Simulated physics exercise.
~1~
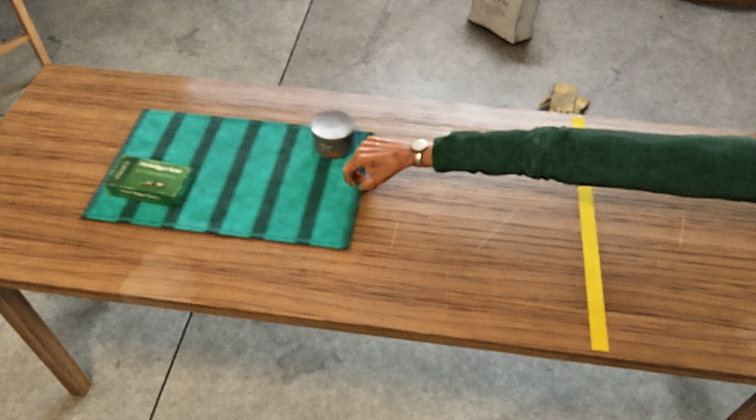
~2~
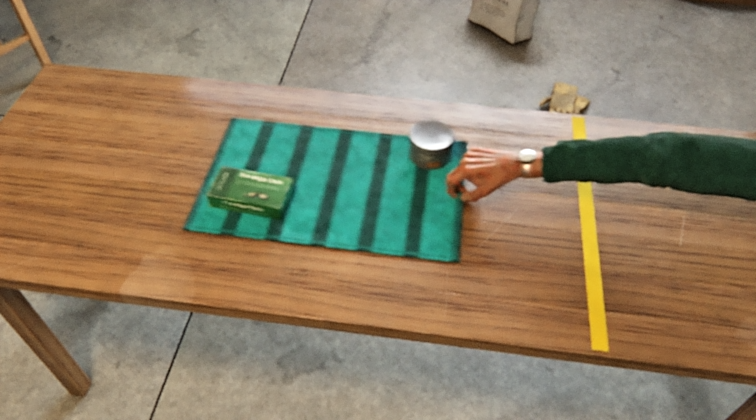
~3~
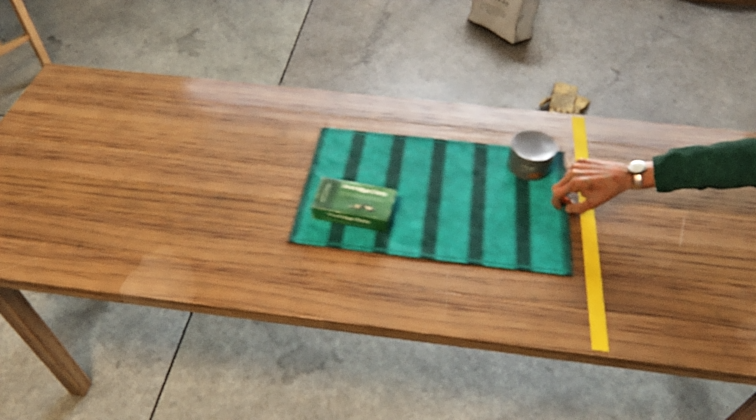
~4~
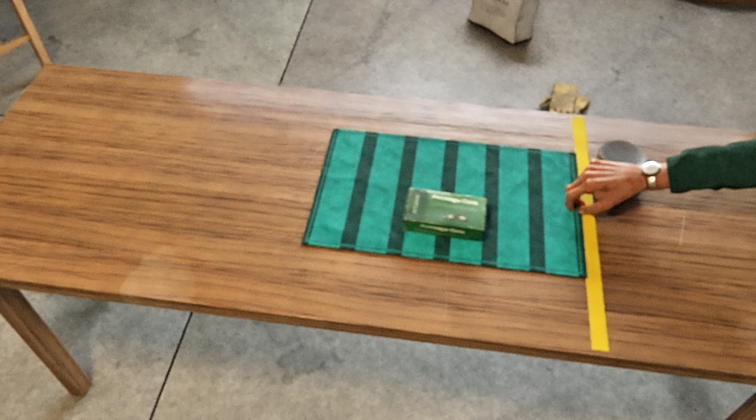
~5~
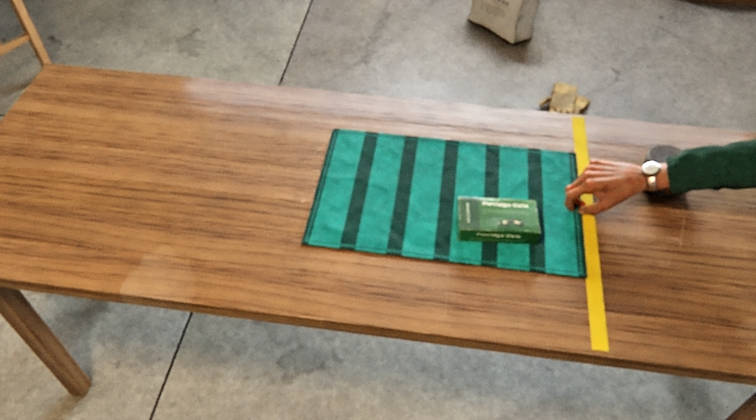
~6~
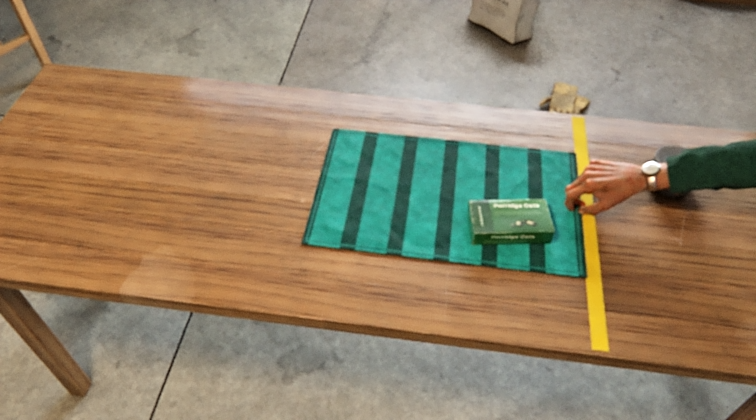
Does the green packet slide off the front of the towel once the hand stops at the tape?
No, the green packet slides forward but stays on the towel. Only the grey tub goes off the front.
A turquoise tea towel with dark stripes is drawn to the right along a wooden table, seen from above at an angle, with a green packet on its left part and a grey tub near its front edge. A hand in a dark green sleeve pulls the right edge toward a yellow strip of tape, and both things ride along. The hand stops with the hem at the tape. The grey tub slides off the front and past the tape, ending partly hidden behind the wrist. The green packet slides forward too, but comes to rest still on the towel.
